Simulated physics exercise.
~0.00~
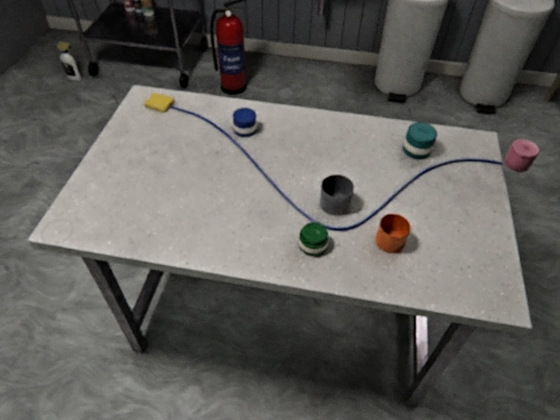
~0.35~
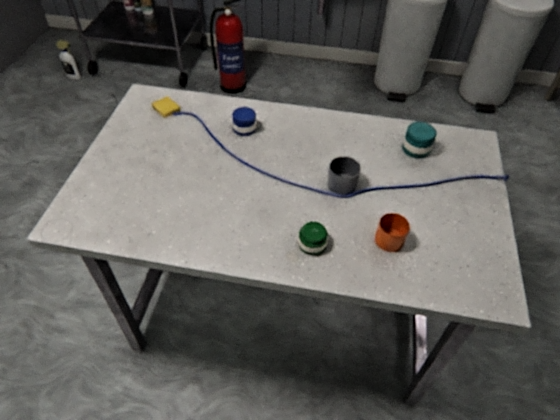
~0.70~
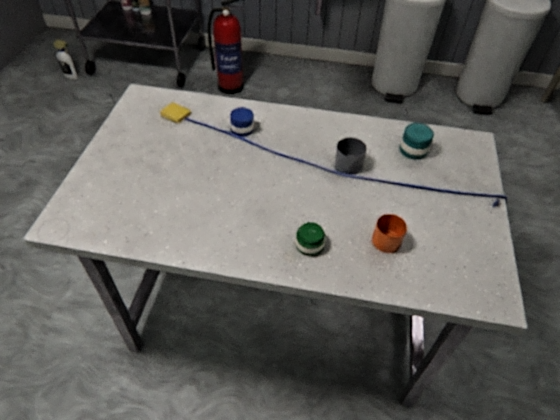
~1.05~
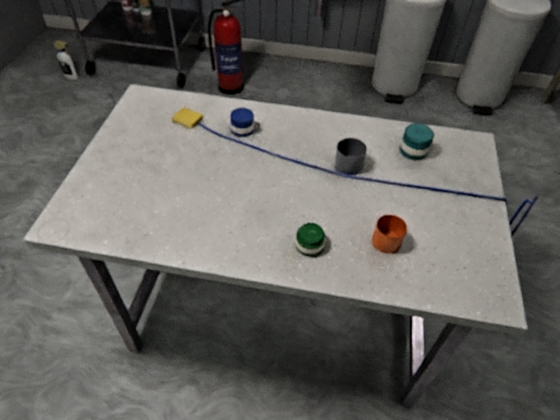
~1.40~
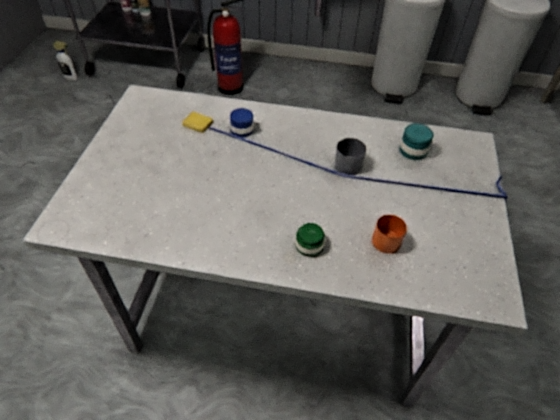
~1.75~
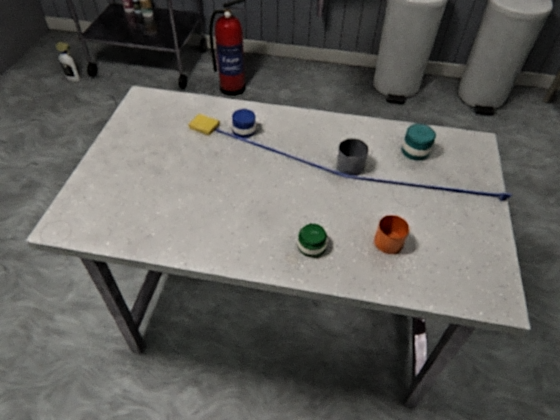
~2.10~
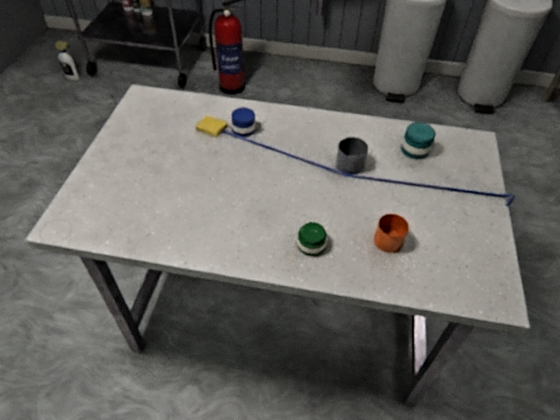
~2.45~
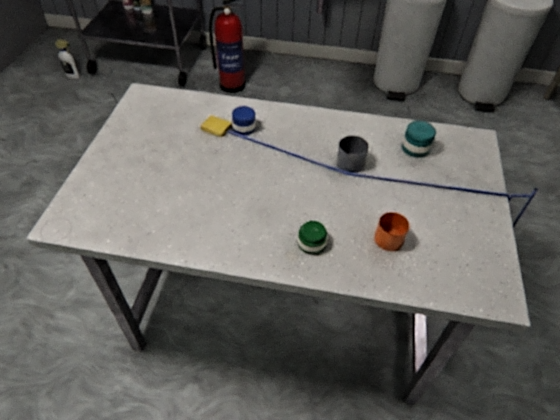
On a pale tabletop, a pink object dropping off the right edge, its blue cable shifting a grey cup and yellow block.
